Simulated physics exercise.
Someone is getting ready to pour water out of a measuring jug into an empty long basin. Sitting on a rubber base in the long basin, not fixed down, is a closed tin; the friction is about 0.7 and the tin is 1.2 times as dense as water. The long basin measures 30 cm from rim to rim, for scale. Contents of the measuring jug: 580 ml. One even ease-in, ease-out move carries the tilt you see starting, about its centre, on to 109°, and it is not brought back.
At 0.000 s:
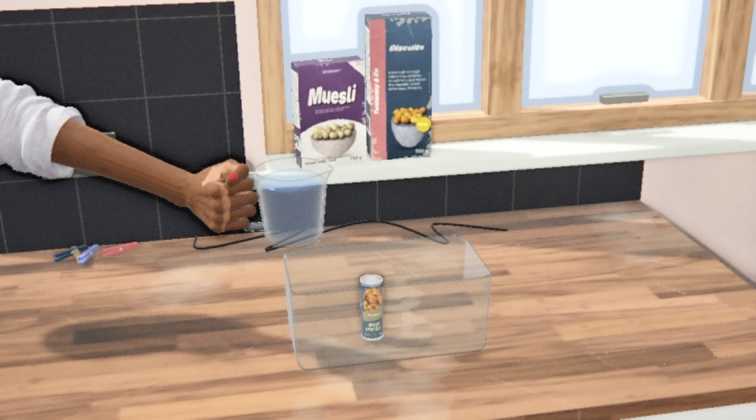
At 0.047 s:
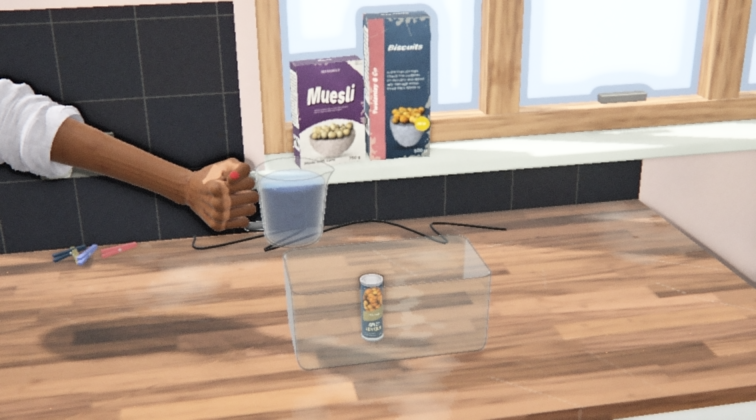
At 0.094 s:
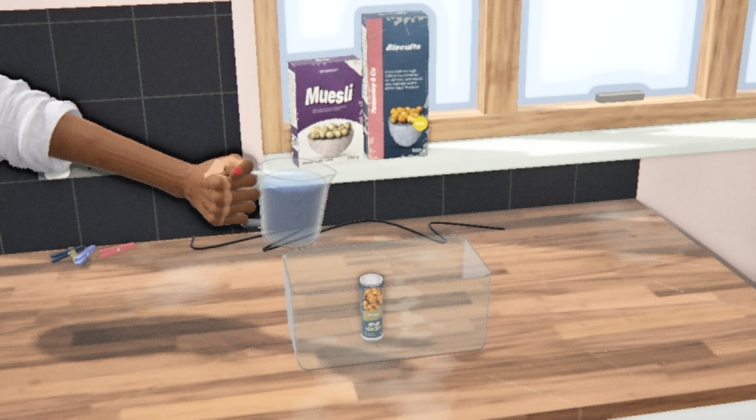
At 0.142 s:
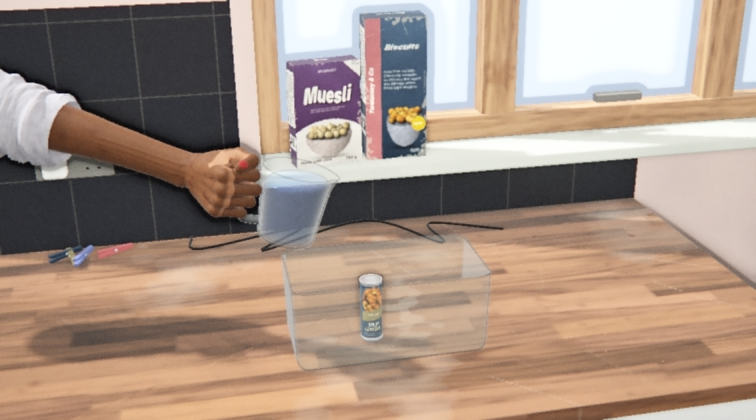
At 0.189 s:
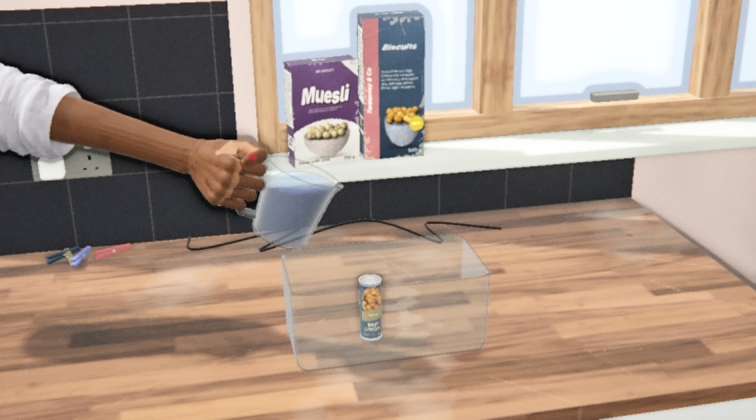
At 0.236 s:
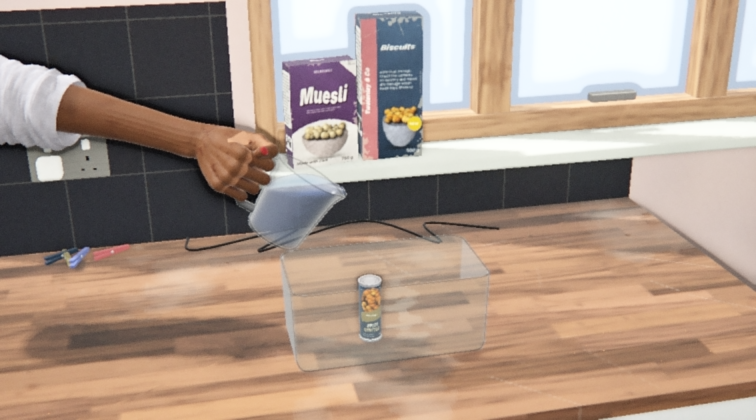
In the video, a hand holds a measuring jug of bluish water upright beside a clear basin containing a closed tin on a wooden worktop, then gradually tilts the jug to the right, while the tin stays still.
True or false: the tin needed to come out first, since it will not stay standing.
True.
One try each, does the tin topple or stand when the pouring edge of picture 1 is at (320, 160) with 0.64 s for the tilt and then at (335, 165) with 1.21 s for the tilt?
Try 1: Tipped over; try 2: Still standing.
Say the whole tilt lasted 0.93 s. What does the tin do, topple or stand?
After the tilt, the tin is still standing.
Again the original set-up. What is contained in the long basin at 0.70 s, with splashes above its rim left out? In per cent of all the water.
About 86 per cent.
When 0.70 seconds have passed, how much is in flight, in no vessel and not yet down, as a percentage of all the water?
Something like 7 per cent of the total.
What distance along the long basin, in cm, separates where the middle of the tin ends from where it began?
Shift of tin centre: Approx. 7.0 cm.
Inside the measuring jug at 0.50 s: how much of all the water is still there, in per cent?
About 48 per cent.
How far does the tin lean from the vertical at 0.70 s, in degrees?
Near 5 degrees.
Then, 0.50 s in, the tilt is 99° and 47 per cent is still to pour; the tin stands where it began.
Then, 0.70 s in, the tilt is 109° and 7 per cent is still to pour; the tin stands where it began.
Then, 0.90 s in, the tilt is 109° and 0 per cent is still to pour; the tin leans 50°.
Then, 1.12 s in, the tilt is 109° and 0 per cent is still to pour; the tin lies on its side.
Finally, the tin lies on its side.
